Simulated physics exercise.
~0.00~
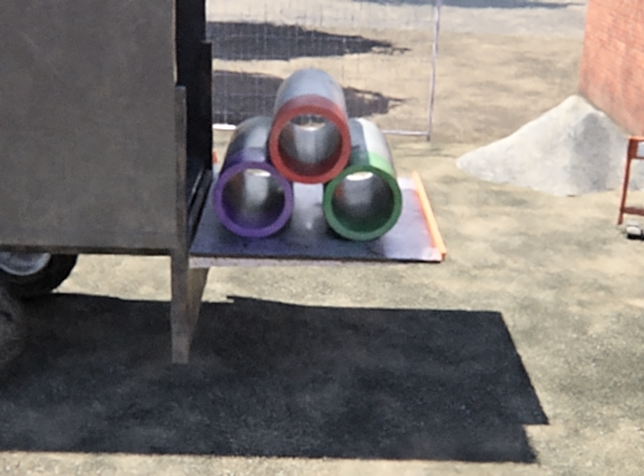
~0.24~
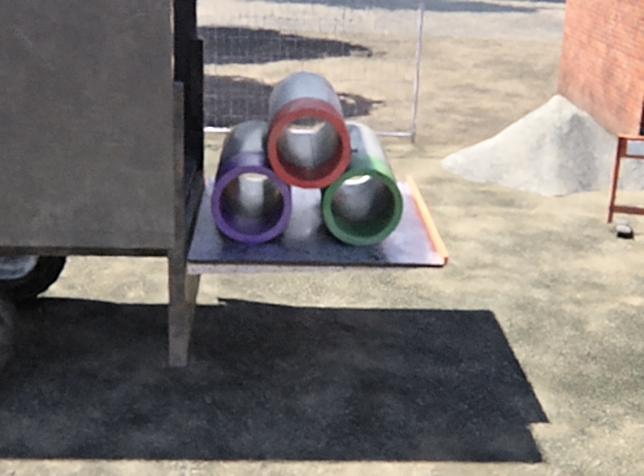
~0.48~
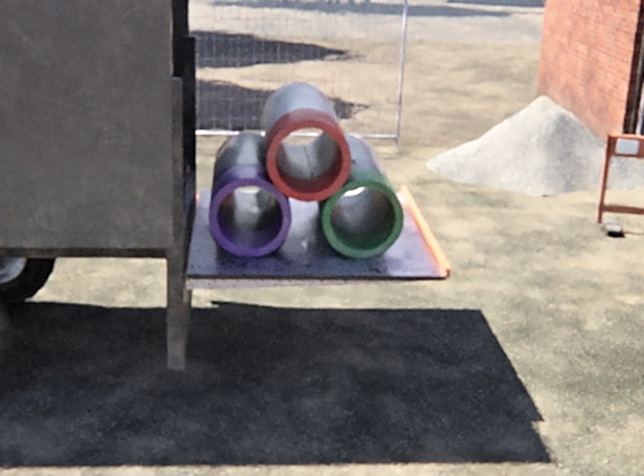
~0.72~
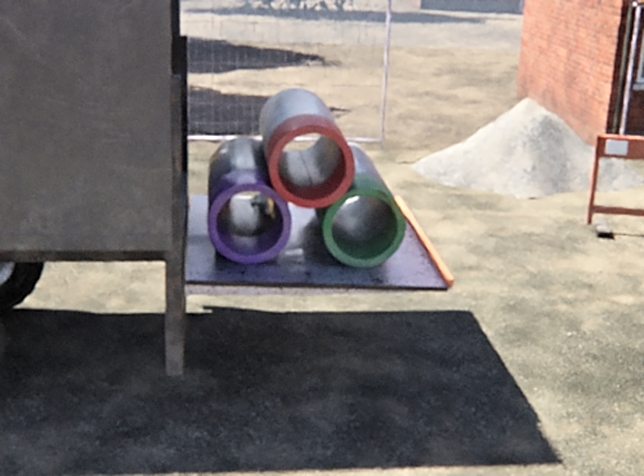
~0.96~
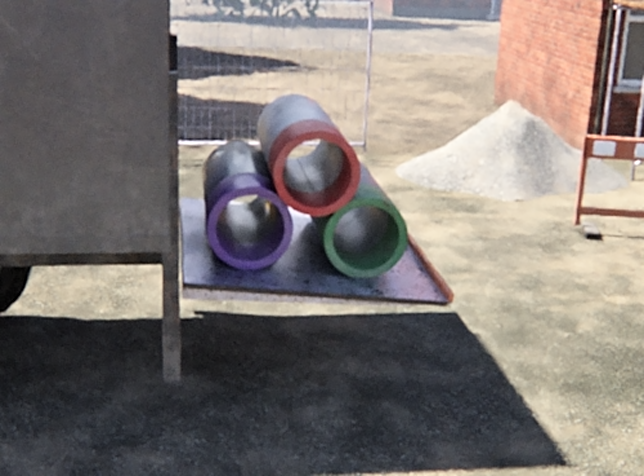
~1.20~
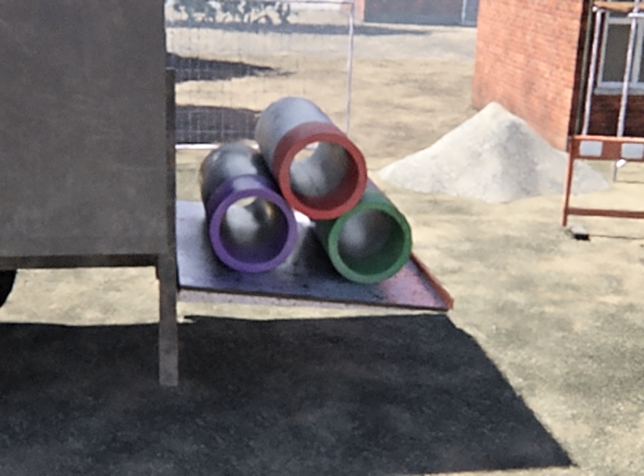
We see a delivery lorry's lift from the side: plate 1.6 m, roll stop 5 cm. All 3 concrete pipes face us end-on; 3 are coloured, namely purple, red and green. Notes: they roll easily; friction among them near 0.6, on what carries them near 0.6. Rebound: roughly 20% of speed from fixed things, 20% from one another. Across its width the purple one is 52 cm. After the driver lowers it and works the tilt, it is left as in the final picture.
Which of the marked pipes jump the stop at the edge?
Purple: Over. Red: Over. Green: Over.
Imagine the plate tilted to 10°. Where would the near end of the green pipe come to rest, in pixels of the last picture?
I'd put it somewhere near (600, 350).
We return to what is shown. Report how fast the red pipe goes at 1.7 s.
Around 0.5 m/s.
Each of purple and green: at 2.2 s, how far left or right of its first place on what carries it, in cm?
Purple has gone 45 cm to the right and green 45 cm to the right.
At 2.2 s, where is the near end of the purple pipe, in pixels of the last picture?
(323, 239), more or less.
Then, 1.7 s in, purple is on the plate, 100 cm from the stop, rolling right; red is up on others, 65 cm from the stop, rolling right; green is on the plate, 30 cm from the stop, rolling right; 0 gone from the plate.
Then, 2.2 s in, purple is on the plate, 75 cm from the stop, rolling right; red is up on others, 45 cm from the stop, rolling right; green is on the plate, 5 cm from the stop, rolling right; 0 gone from the plate.
Then, 2.9 s in, purple is on the plate, 35 cm from the stop, rolling right; red is over the stop and falling; green is over the stop and falling; 2 gone from the plate.
Then, 3.6 s in, purple is over the stop and falling; red is over the stop and falling; green is off the lift, on the ground; 3 gone from the plate.
In the end (6.0 s), purple is off the lift, on the ground; red is off the lift, on the ground; green is off the lift, on the ground; 3 gone from the plate.
